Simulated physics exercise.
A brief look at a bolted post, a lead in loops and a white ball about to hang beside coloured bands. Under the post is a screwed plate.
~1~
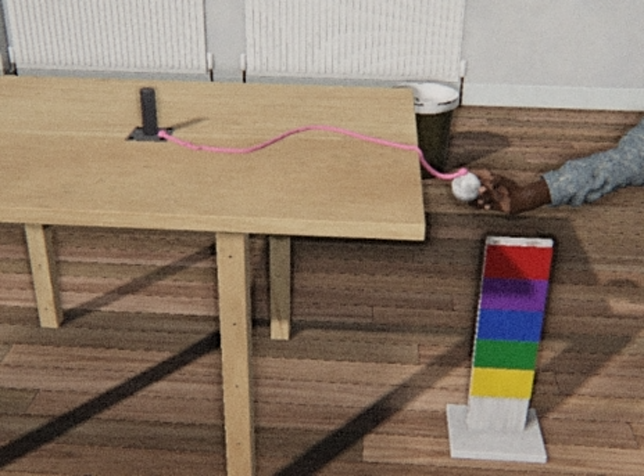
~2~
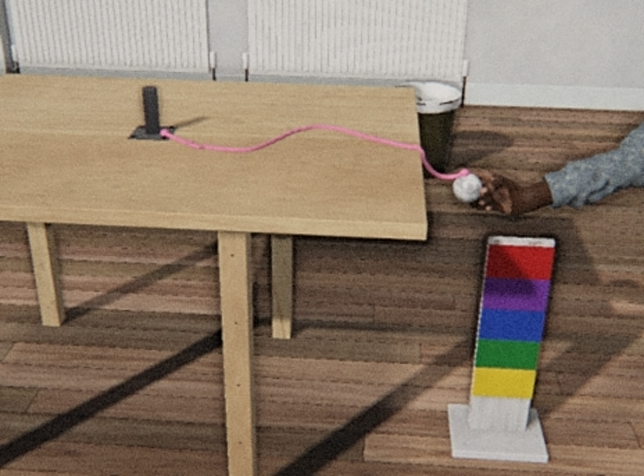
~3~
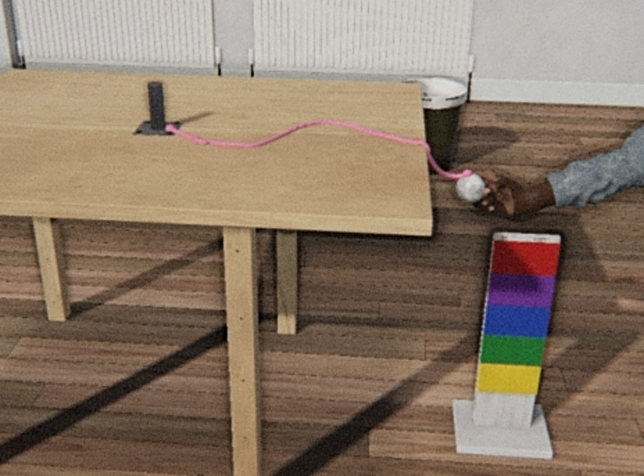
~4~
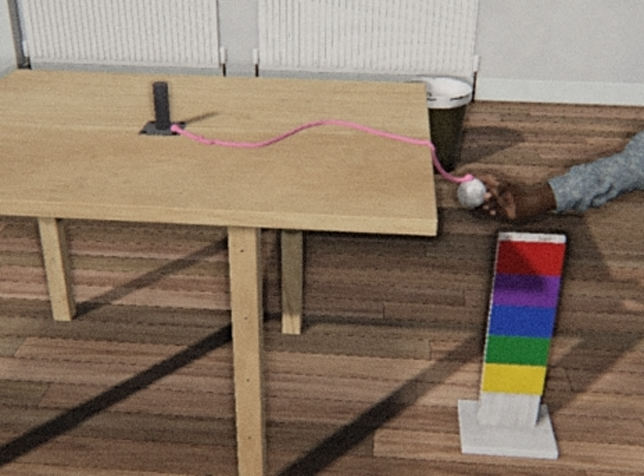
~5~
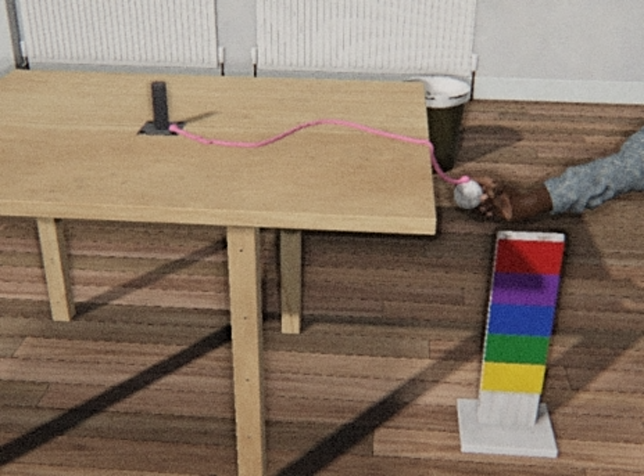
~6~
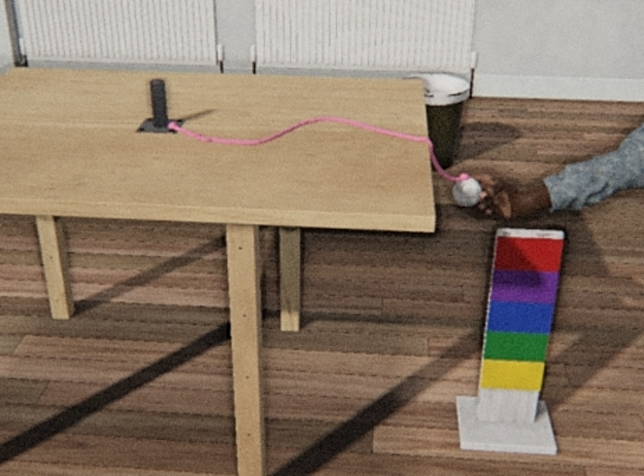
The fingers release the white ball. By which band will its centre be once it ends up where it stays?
By the purple band.
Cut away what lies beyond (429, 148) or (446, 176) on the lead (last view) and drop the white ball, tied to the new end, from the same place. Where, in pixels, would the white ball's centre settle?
Roughly (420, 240), (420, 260).
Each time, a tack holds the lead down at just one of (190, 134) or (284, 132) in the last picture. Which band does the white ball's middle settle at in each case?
Purple, then red.
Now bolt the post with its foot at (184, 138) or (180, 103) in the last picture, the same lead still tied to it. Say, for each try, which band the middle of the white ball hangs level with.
First try: Blue; second try: Purple.
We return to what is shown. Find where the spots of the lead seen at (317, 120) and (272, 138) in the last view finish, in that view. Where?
The first lands at (375, 136), while the second lands at (303, 133).
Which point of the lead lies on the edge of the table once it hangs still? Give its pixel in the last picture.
The spot located at (363, 126) in the last picture.
Soon after, ball near (452, 280); level with purple.
Then, ball near (386, 269); level with purple.
Further on, ball near (419, 278); level with purple.
At rest, ball near (426, 280); level with purple. Its middle rests at the purple band.
